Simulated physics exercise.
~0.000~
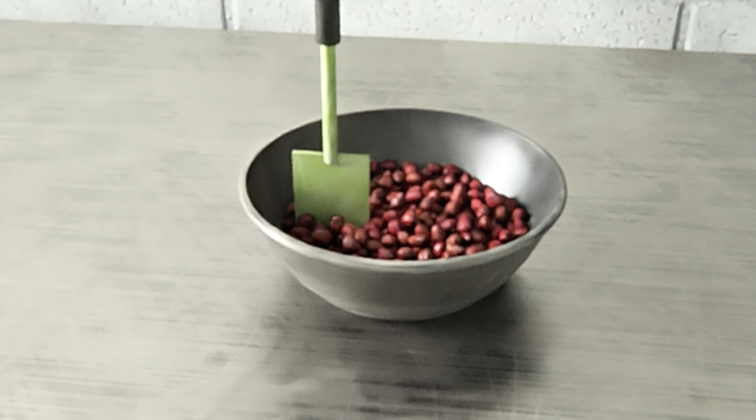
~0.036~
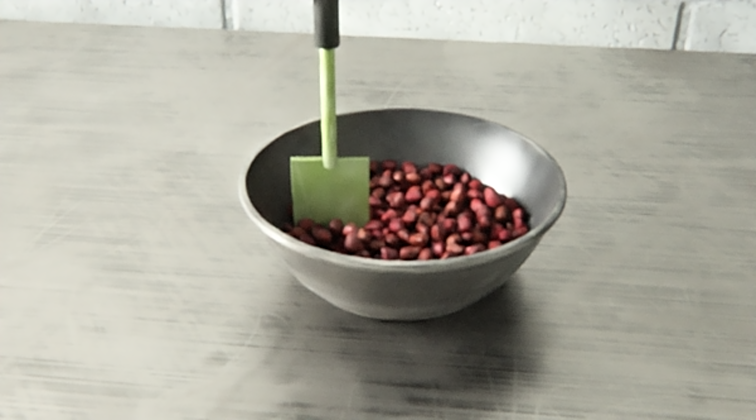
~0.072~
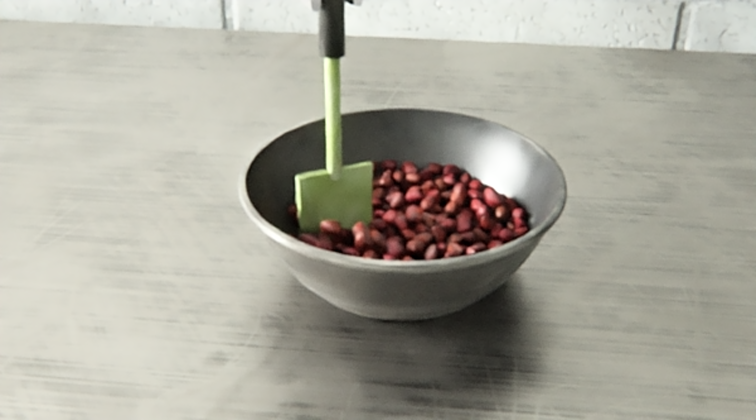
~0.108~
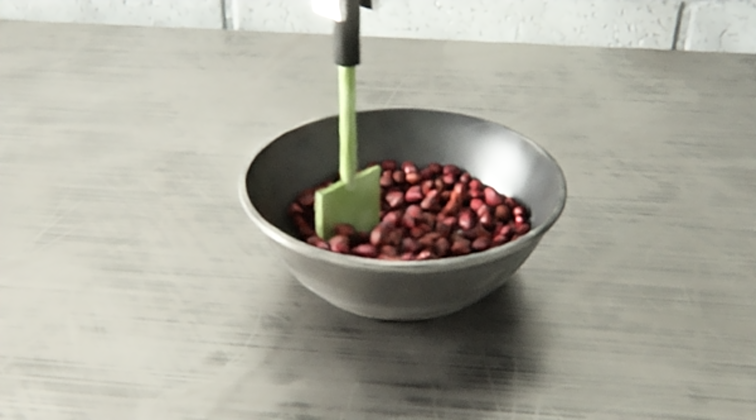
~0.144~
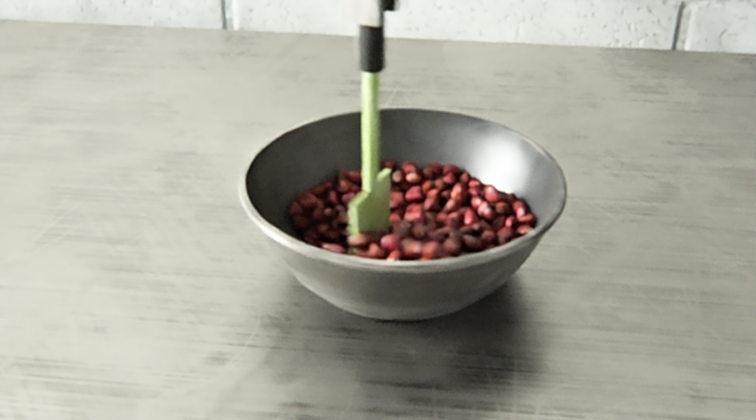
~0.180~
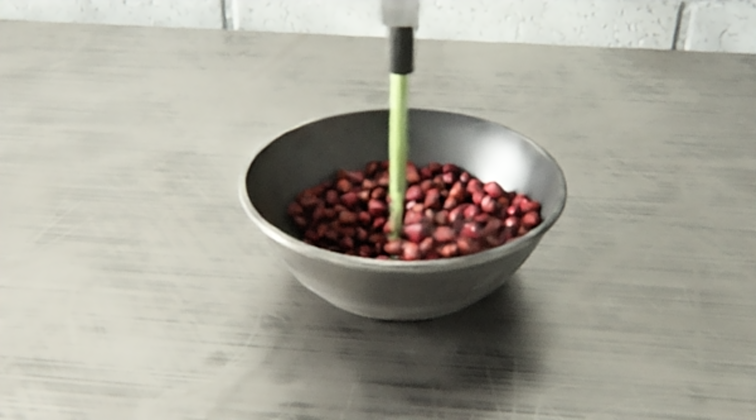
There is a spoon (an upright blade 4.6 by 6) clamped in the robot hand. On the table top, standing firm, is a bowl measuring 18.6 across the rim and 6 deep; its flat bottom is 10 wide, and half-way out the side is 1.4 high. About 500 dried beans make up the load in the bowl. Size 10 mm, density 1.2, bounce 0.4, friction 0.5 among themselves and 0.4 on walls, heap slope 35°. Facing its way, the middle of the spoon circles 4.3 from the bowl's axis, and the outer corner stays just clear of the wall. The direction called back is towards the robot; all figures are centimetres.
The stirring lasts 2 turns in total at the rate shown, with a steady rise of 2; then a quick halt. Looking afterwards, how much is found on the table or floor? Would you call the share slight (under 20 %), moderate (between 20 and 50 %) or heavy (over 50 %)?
I would call it slight.
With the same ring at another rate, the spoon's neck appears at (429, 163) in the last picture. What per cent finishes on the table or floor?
Around 20 in a hundred.
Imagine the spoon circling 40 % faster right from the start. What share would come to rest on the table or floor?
I'd expect about 30 %.
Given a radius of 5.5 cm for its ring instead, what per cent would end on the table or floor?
Then about 5 %.
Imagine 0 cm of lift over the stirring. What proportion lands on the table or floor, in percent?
My guess is close to 20 per cent.
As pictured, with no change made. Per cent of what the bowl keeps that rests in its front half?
Roughly 50 per cent.
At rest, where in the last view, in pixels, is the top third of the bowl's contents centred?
I'd put it at about (409, 221).
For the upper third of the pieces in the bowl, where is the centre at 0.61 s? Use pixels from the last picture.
About (307, 191) in the last picture.
After 0.61 s, 339° round, highest piece 8 above the table; 445 in the bowl, 48 on the table or floor, 5 in flight or on the tool.
After 1.04 s, 225° round, highest piece 7 above the table; 429 in the bowl, 69 on the table or floor.
After 1.45 s, 0° round, highest piece 7 above the table; 429 in the bowl, 69 on the table or floor.
After 2.15 s, 0° round, highest piece 7 above the table; 429 in the bowl, 69 on the table or floor.
In the end, 429 in the bowl, 69 on the table or floor. That is 14 % on the table or floor.
